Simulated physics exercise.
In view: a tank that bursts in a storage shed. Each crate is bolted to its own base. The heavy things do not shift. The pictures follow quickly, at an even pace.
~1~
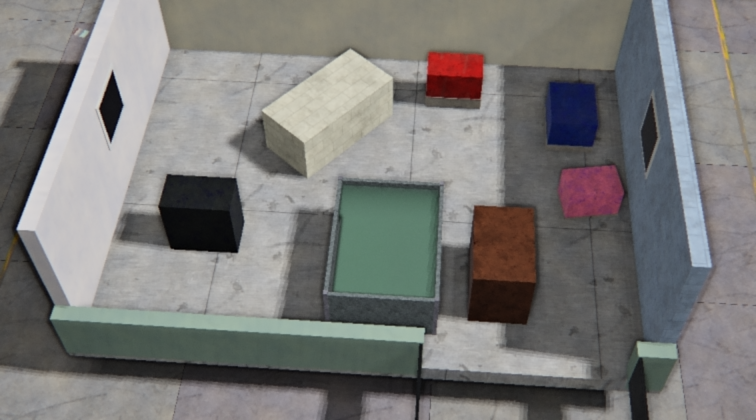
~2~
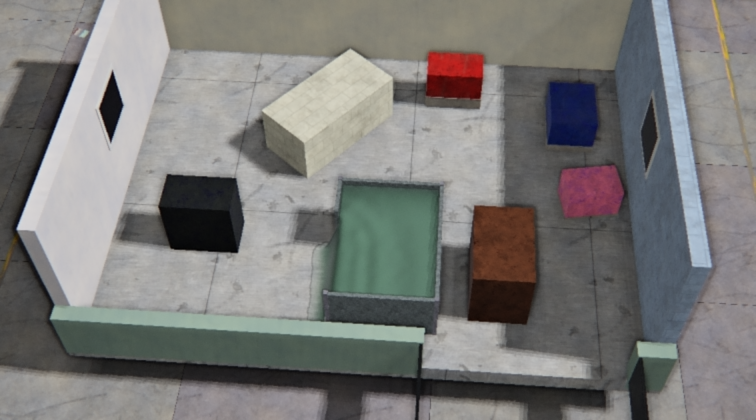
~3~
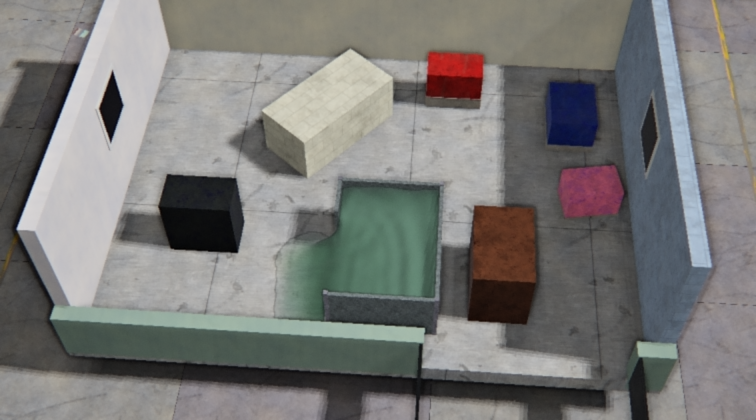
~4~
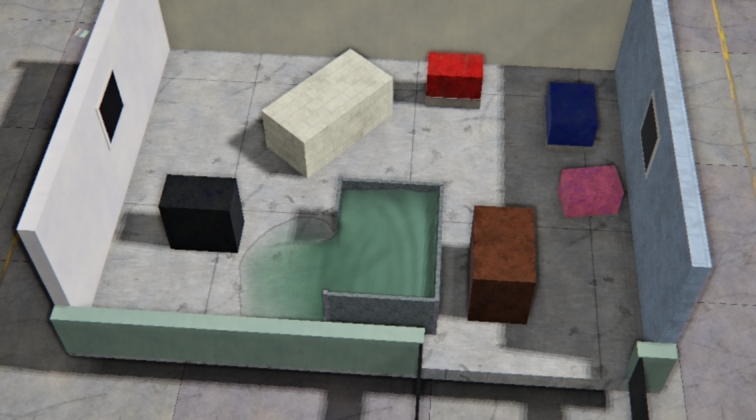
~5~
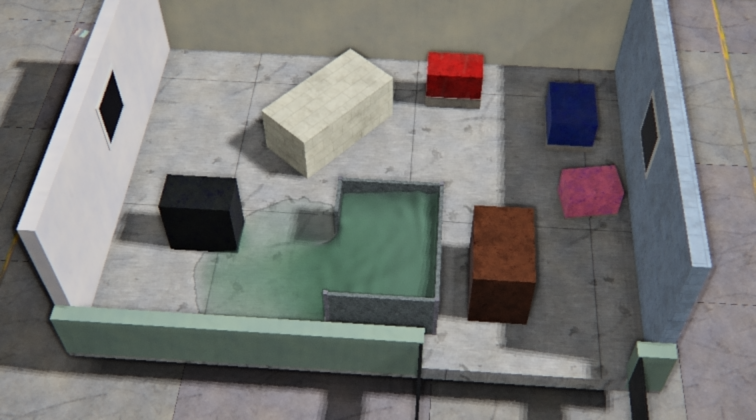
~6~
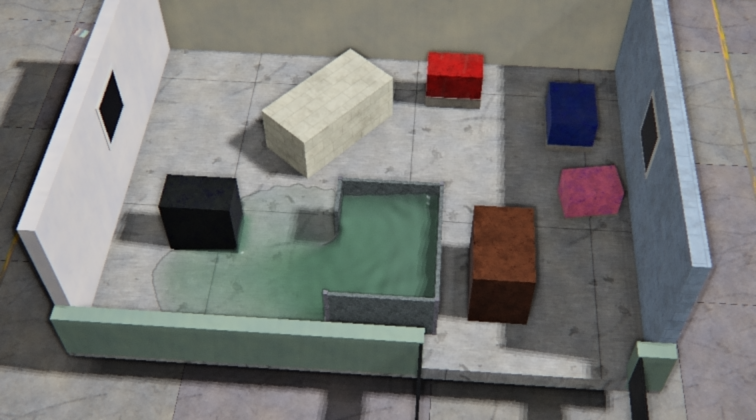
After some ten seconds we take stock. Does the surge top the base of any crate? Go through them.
The red crate keeps dry; the blue crate keeps dry; the pink crate is soaked.
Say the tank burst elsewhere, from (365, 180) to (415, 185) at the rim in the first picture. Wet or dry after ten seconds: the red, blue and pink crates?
My reading: The red one is wetted, the blue one ends up wet, the pink one is wetted.
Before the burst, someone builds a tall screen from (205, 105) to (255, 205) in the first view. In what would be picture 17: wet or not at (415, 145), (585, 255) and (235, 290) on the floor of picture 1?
In turn: Not flooded, dry, awash.
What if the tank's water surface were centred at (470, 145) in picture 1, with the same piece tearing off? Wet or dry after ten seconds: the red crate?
Then: The red one remains dry.
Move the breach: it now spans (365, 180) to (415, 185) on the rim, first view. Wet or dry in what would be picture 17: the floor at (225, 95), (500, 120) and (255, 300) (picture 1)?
In turn: Clear, under water, not flooded.
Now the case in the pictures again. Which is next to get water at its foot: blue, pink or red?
I say the red crate.
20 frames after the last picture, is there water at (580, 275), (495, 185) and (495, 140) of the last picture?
As listed: Free of water, clear, clear.
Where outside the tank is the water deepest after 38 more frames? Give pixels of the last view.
At about (333, 97).
A moment on, water covers 25 % of the floor; the red crate not reached, the blue crate not reached, the pink crate not reached.
Next, water covers 35 % of the floor; the red crate not reached, the blue crate not reached, the pink crate not reached.
Then, water covers 45 % of the floor; the red crate not reached, the blue crate not reached, the pink crate not reached.
Later, water covers 60 % of the floor; the red crate water round its plinth, the blue crate not reached, the pink crate not reached.
In the end, water covers 90 % of the floor; the red crate stayed above the water, the blue crate stayed above the water, the pink crate was topped.
